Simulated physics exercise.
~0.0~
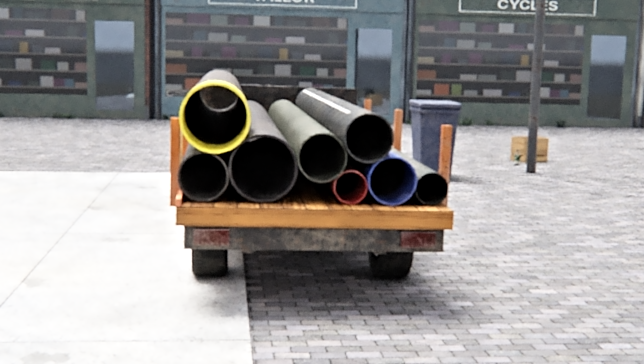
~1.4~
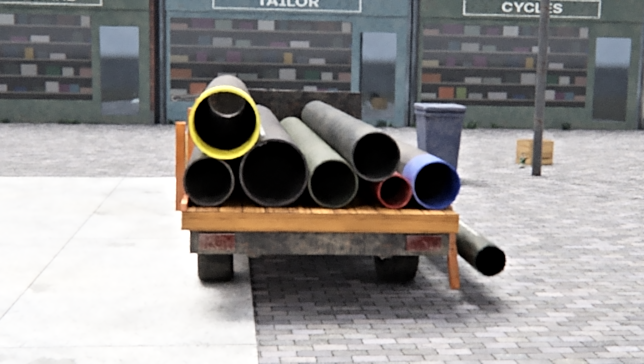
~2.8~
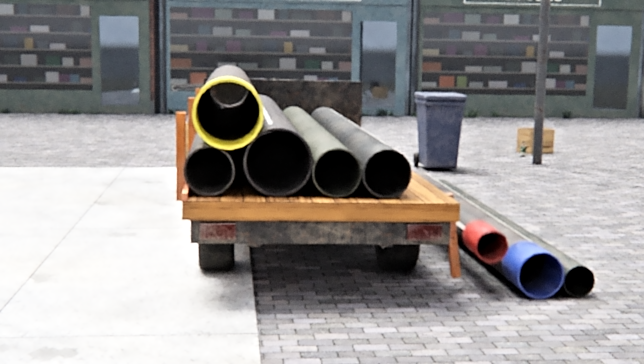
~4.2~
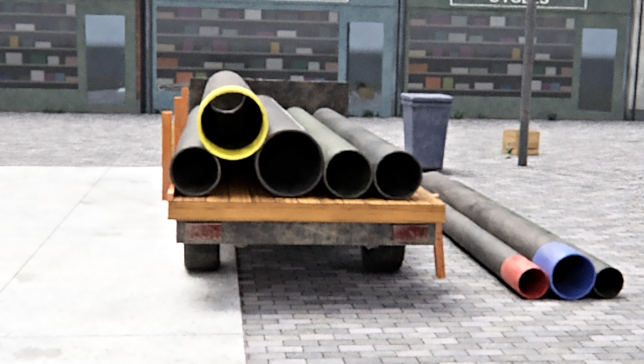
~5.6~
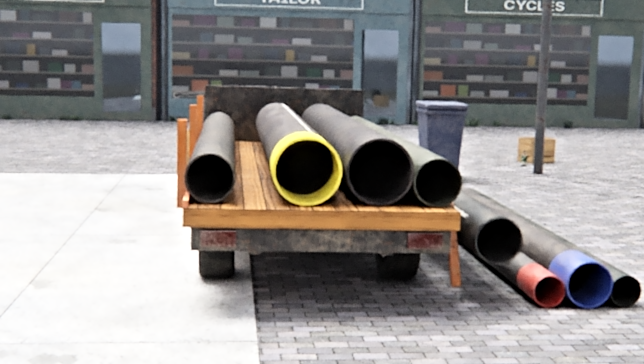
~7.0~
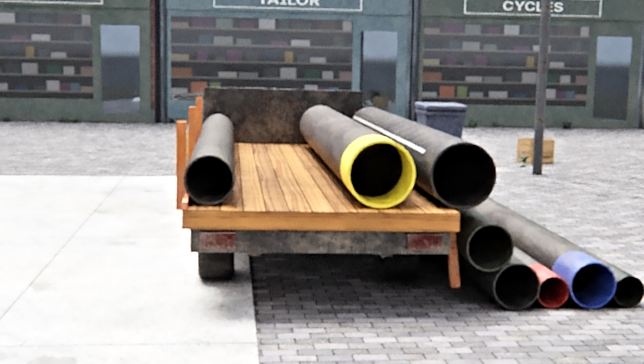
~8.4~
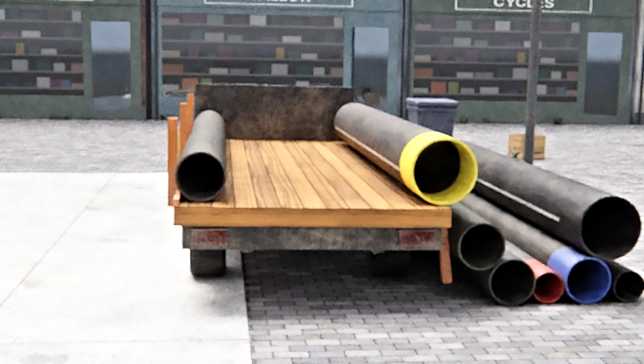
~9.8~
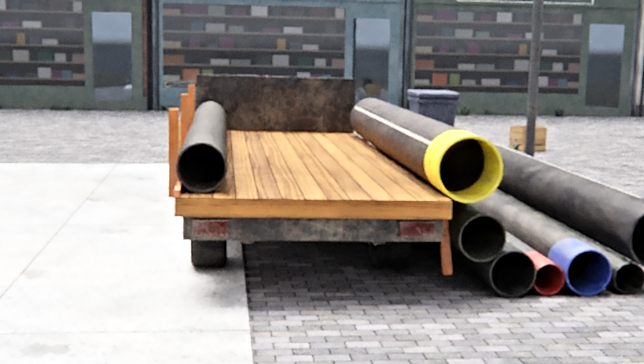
A parked flatbed trailer loaded with pipes had its right side posts drop, and the red and blue pipes rolled off onto the paving, followed by several dark ones, until the yellow-ended pipe was tipping over the right edge and one dark pipe stayed at the left.
